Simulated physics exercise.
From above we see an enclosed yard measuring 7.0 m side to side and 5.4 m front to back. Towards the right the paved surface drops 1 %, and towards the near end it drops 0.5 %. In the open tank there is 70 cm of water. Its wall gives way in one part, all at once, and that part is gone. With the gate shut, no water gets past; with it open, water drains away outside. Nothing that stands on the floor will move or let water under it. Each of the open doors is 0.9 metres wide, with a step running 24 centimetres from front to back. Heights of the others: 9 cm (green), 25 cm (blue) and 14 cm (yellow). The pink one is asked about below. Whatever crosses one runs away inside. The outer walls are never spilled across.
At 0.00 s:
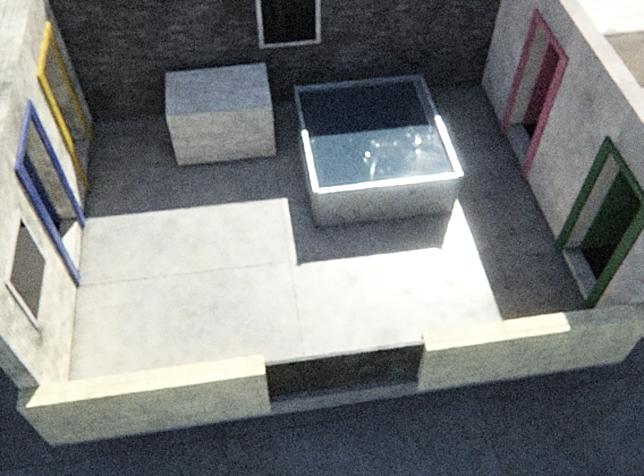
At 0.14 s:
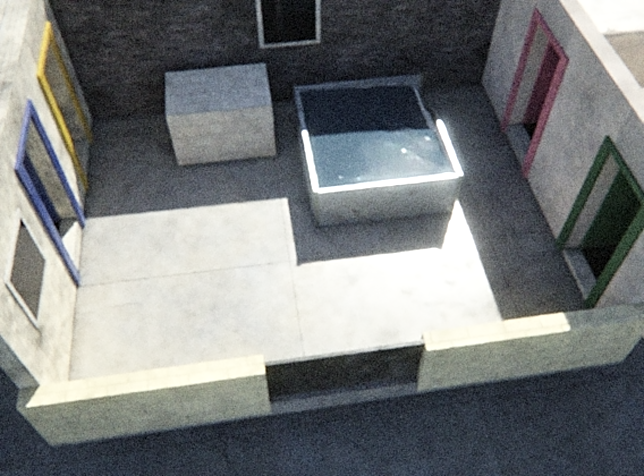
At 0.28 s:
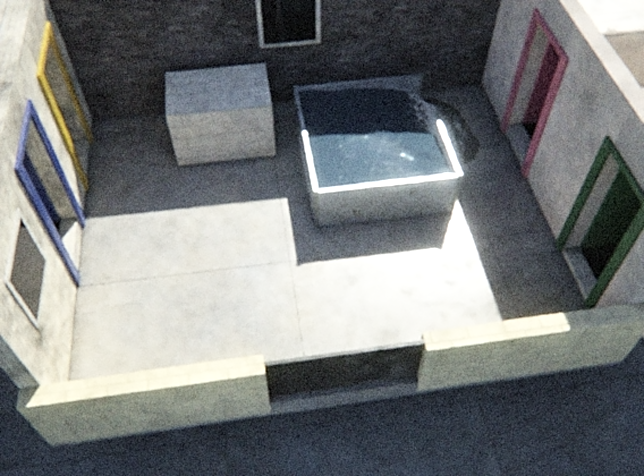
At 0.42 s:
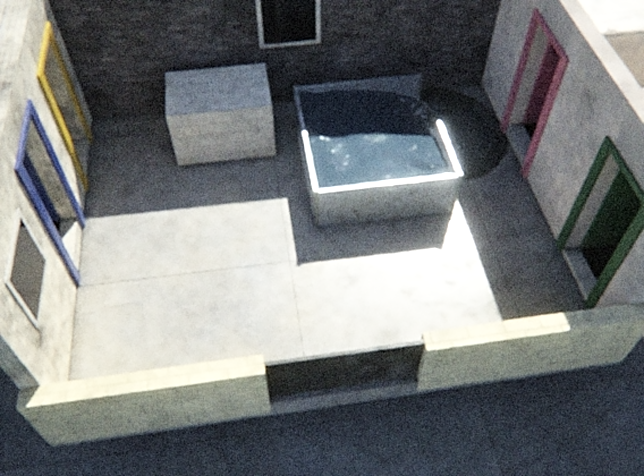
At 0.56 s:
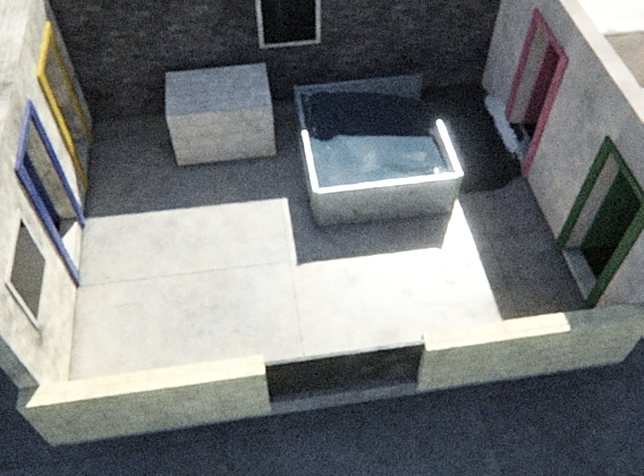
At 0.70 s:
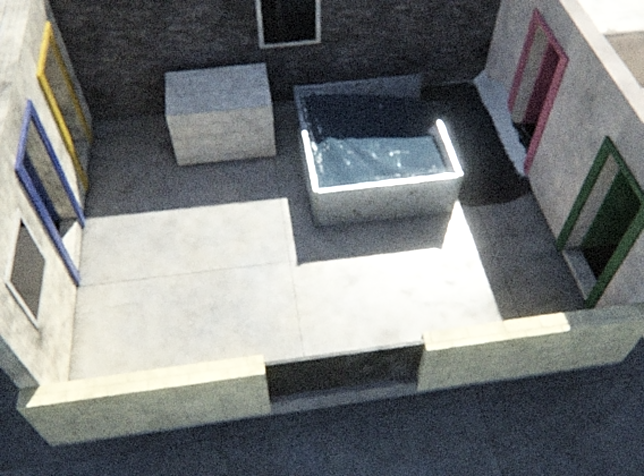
A walled, roofless yard with a paved floor, part sunlit and part in shade, is seen from above. A pale block and an open tank of water stand near the dark back wall, with yellow and blue doorways on the left and pink and green on the right. The tank's right side gives way, and water spreads rightward across the floor to the pink doorway, while the view stays still.
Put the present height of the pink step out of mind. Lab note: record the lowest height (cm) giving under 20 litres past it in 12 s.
Lowest height: 39 cm.
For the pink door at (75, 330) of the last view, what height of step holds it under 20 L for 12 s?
You'd want it roughly 11.5 cm high.
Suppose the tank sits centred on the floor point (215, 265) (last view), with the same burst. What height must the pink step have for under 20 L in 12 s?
Then about 22 centimetres at the least.
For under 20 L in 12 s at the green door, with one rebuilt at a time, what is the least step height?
Green would need about 13.5 cm on its own.
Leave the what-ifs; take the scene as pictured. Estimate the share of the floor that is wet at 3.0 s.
Wet share: Near 35 %.
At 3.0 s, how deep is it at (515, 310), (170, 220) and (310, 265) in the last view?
Approx. 4 / 0 / 0 cm.
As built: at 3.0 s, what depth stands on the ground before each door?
Depths in cm - green: 6, pink: 31, blue: 0, yellow: 0.
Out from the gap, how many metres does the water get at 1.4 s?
The front is some 3.4 m out.
After 1.4 s water covers 10 % of the floor, deepest (60 cm) near (486, 109); 37 cm at the pink door, 41 litres in over its 21 cm step.
After 3.0 s water covers 35 % of the floor, deepest (36 cm) near (479, 116); 31 cm at the pink door, 166 litres in over its 21 cm step.
After 12.0 s water covers 100 % of the floor, deepest (15 cm) near (304, 181); 9 cm at the pink door, 209 litres in over its 21 cm step.
At the pink door as built, the water arrived by 0.6 s and peaked near 38 cm at 1.8 s.
With a step of 33 cm, 53 litres would have come in within the 12 s; with 45 cm, 4 litres. So under 20 litres takes about 39 cm.
